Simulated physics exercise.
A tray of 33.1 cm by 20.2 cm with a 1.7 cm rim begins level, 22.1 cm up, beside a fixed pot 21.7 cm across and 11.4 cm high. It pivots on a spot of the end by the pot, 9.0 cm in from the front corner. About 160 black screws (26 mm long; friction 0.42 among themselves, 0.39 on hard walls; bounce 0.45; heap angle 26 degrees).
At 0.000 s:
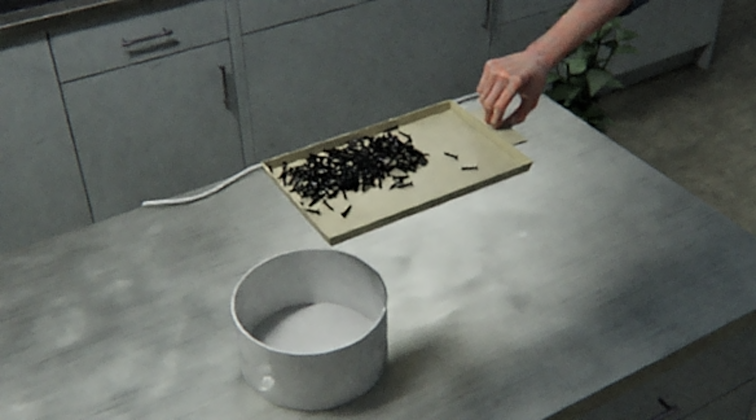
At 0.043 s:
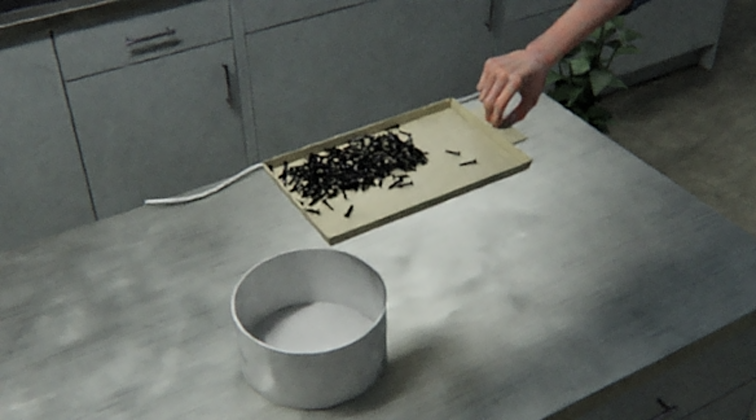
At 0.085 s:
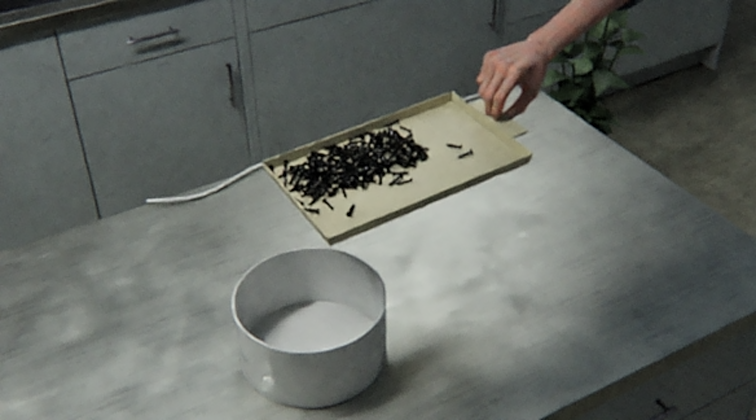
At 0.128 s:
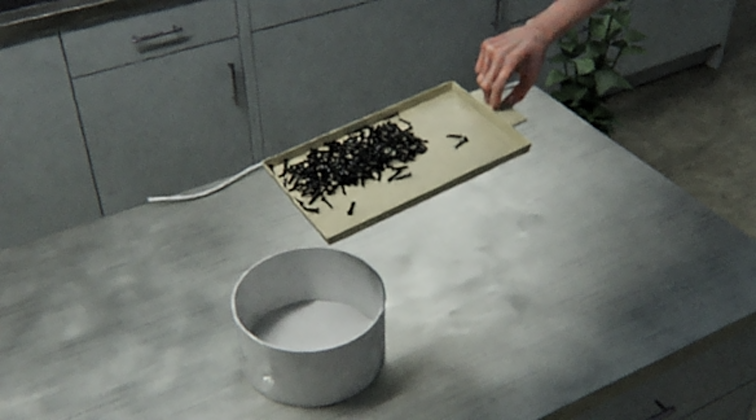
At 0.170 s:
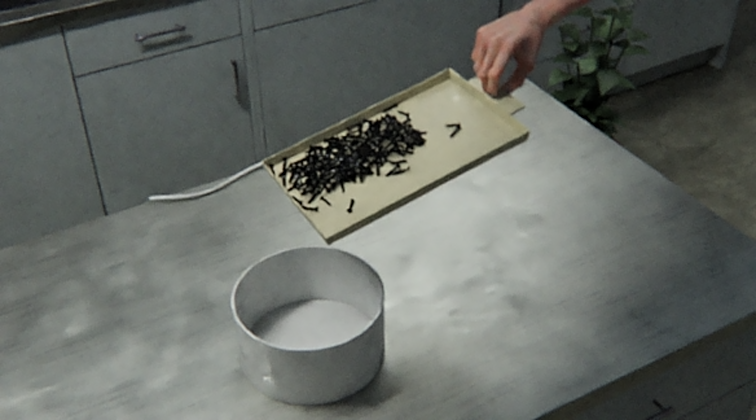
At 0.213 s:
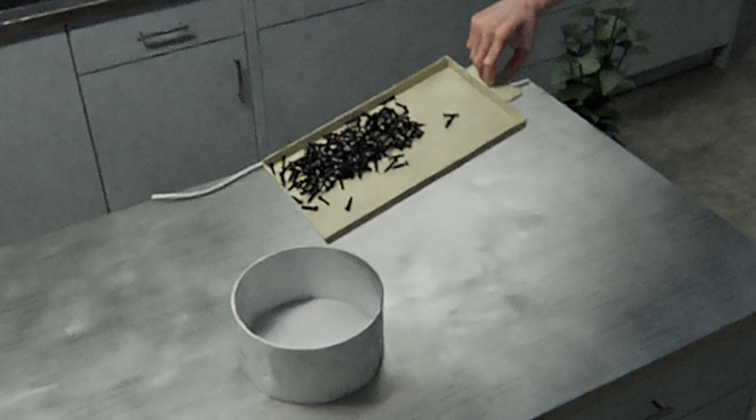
A hand at the upper right holds the end of a pale yellow tray above a grey countertop in a dim kitchen, seen from above at an angle. Small black screws lie heaped toward the tray's left side, with a round whitish pot below, grey cabinets behind and a leafy plant at right. The hand raises the tray's right end, tilting it leftward while the heap stays nearly in place.
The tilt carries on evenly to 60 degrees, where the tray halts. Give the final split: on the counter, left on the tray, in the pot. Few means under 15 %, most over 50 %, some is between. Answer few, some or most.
Counter: Some, tray: Some, pot: Some.
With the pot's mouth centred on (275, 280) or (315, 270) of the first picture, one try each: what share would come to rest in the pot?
About 60 and 45 per cent.
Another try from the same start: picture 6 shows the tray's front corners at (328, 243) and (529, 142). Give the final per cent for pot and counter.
Pot 70, counter 0.
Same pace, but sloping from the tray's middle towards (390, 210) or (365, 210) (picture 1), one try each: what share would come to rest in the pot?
About 60 and 75 per cent.
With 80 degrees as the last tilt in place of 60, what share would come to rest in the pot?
It would be near 45 per cent.
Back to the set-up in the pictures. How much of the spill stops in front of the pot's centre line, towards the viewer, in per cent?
Roughly 0 per cent.
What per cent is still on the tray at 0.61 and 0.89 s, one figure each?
In turn: 100, 50.
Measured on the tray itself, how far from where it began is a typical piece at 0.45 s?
Some 2 cm.
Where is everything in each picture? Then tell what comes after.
The first frame shows tray tilt 0 degrees, front corners at (331, 236) and (530, 161); middle of the pieces at (356, 170); pot at (310, 298).
The second frame shows tray tilt 1 degrees, front corners at (330, 236) and (530, 159); middle of the pieces at (356, 169).
The third frame shows tray tilt 3 degrees, front corners at (329, 236) and (530, 153); middle of the pieces at (356, 166).
The fourth frame shows tray tilt 7 degrees, front corners at (328, 236) and (529, 142), lowest corner left front; middle of the pieces at (356, 162).
The fifth frame shows tray tilt 11 degrees, front corners at (326, 236) and (527, 130), lowest corner left front; middle of the pieces at (354, 158).
The sixth frame shows tray tilt 15 degrees, front corners at (325, 236) and (524, 118), lowest corner left front; middle of the pieces at (353, 154); pot at (308, 294). Its pace works out near 95 degrees a second.
After 0.45 s, tilt 38 degrees; the tray holds 100 %, the pot 0 %.
Then, at 0.61 s, tilt 54 degrees; the tray holds 100 %, the pot 0 %.
After 0.89 s, tilt 60 degrees; the tray holds 50 %, the pot 20 %.
At rest (2.1 s), counter 20 %, tray 45 %, pot 35 %.
